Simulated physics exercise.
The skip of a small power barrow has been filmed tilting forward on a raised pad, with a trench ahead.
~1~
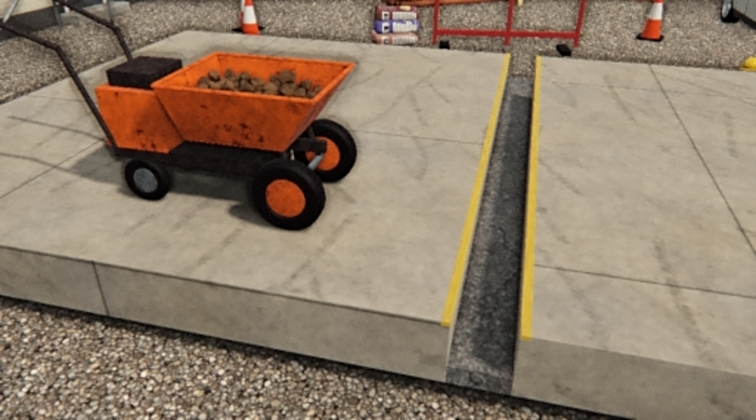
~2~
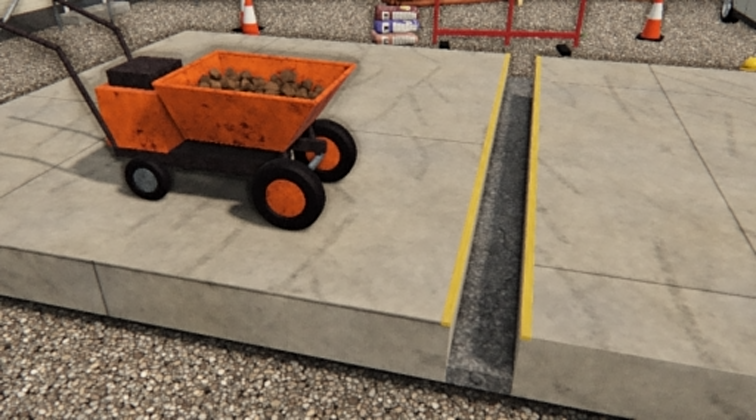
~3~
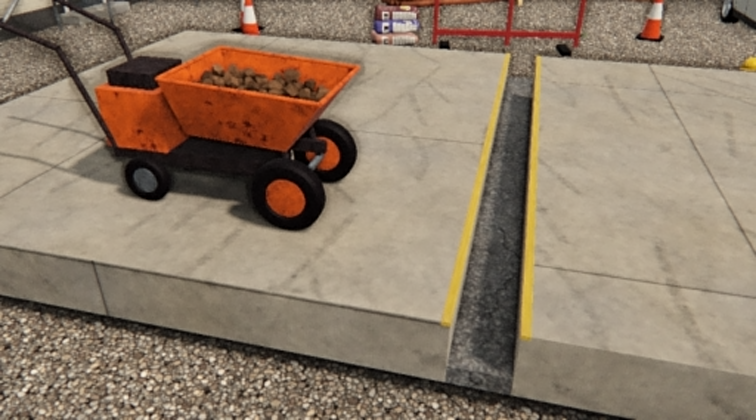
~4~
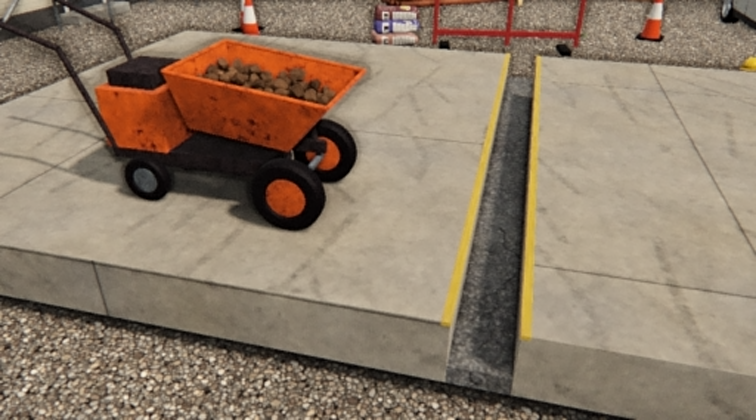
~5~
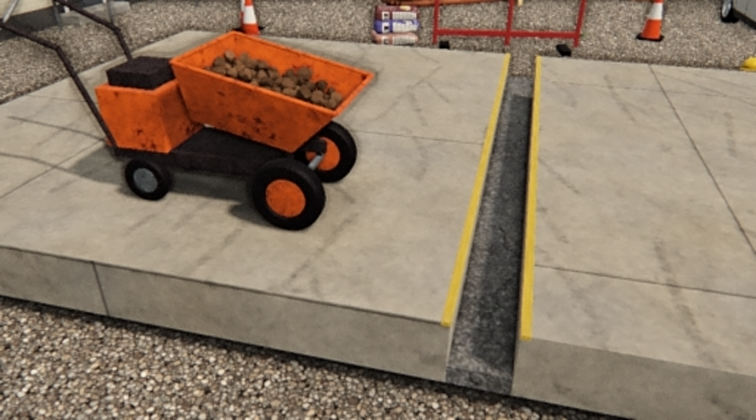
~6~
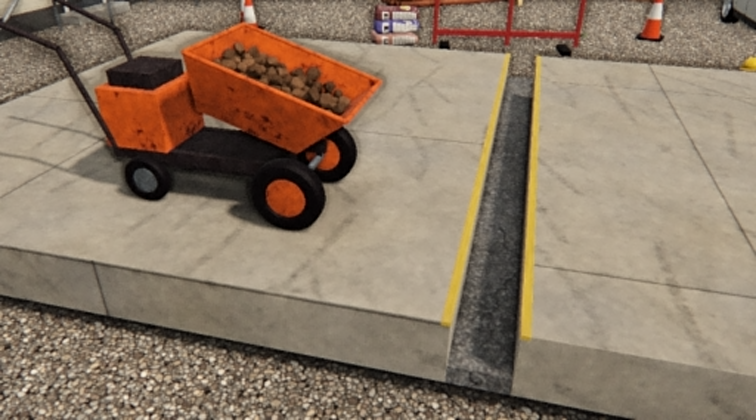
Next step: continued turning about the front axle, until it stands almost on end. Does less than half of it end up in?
The trench is going to be left with below half the load.
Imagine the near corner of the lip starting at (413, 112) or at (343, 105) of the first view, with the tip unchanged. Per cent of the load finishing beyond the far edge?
The first gives close to 30 per cent and the second 0 per cent.
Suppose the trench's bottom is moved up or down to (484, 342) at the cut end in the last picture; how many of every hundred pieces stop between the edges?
I'd guess close to 30 percent.
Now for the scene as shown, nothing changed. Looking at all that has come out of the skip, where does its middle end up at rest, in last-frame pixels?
Centre at rest: Close to (457, 216).
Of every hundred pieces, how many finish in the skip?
I reckon some 20 percent.
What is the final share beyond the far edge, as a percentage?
My estimate is around 0 percent.
Soon after the last picture, skip tipped steeply; all in the skip.
A little later, skip tipped right over; most in the skip; about a quarter short of the trench; a stray few falling.
Later still, skip tipped right over; about a quarter in the skip; about half short of the trench; about a quarter in or heaped over the trench; a stray few beyond it.
At rest, skip tipped right over; about a quarter in the skip; about half short of the trench; about a third in or heaped over the trench; a stray few beyond it.
